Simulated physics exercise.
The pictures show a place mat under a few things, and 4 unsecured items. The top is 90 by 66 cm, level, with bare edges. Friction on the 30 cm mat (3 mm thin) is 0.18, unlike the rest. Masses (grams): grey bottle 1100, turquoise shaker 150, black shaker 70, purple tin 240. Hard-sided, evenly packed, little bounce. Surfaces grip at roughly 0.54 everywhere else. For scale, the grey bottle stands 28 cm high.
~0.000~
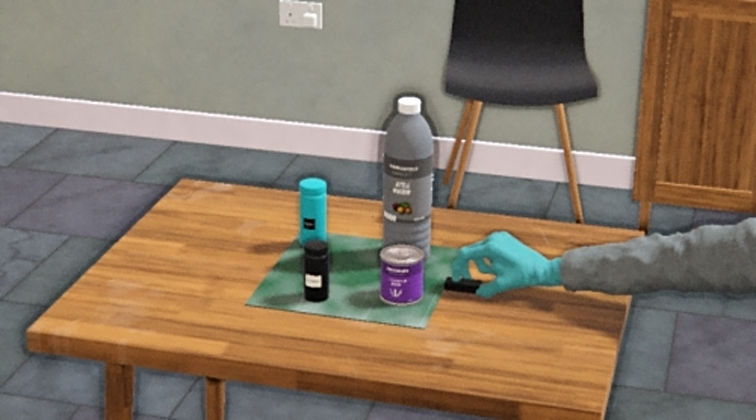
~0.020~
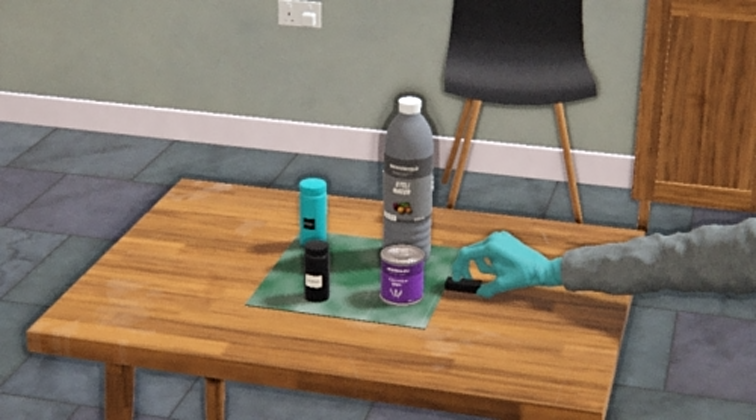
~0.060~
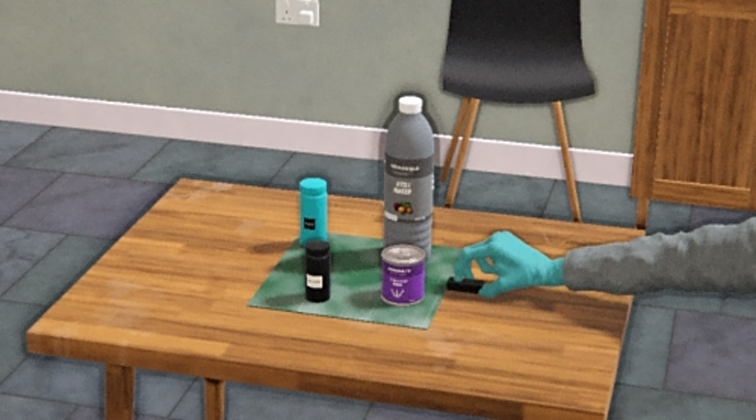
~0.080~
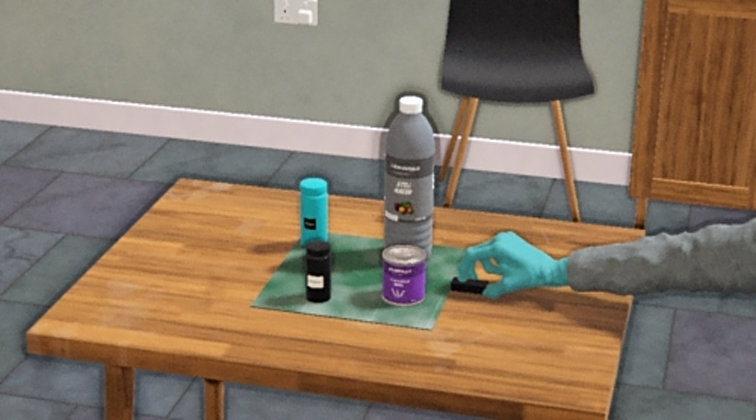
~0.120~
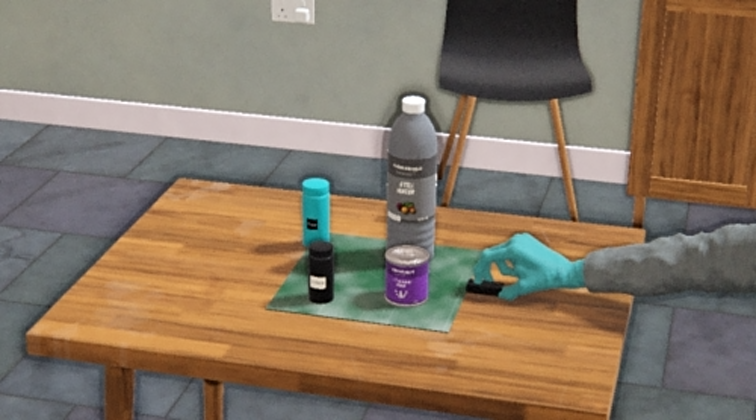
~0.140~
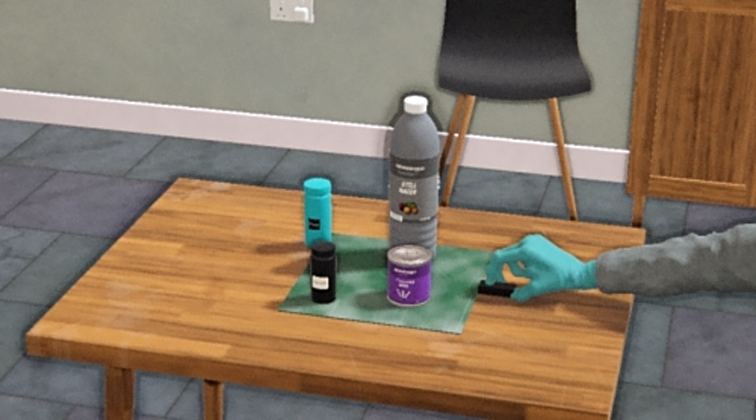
At the start, a grey bottle, a turquoise shaker, a black shaker and a purple tin stand on a green mat on a wooden table, a gloved hand at its right edge. The hand then slowly pulls the mat a little to the right, and the items shift slightly with it, still upright.
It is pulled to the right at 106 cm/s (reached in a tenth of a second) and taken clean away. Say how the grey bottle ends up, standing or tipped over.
The grey bottle tips over.
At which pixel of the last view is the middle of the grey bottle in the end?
Near (619, 260).
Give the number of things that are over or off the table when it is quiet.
That comes to 1.
After 0.44 s, 37 cm of pull; grey bottle leaning 3° near (489, 188); purple tin slid 14 cm; black shaker leaning 7°.
After 0.64 s, 58 cm of pull; grey bottle leaning 16° near (536, 191); purple tin slid 28 cm; black shaker slid 5 cm.
At rest (1.4 s), tipped over on the table, grey bottle; not toppled but over 6 cm from the start, purple tin; the other 2 in place, give or take 6 cm. Seen from the same camera at the end, grey bottle near (619, 259).
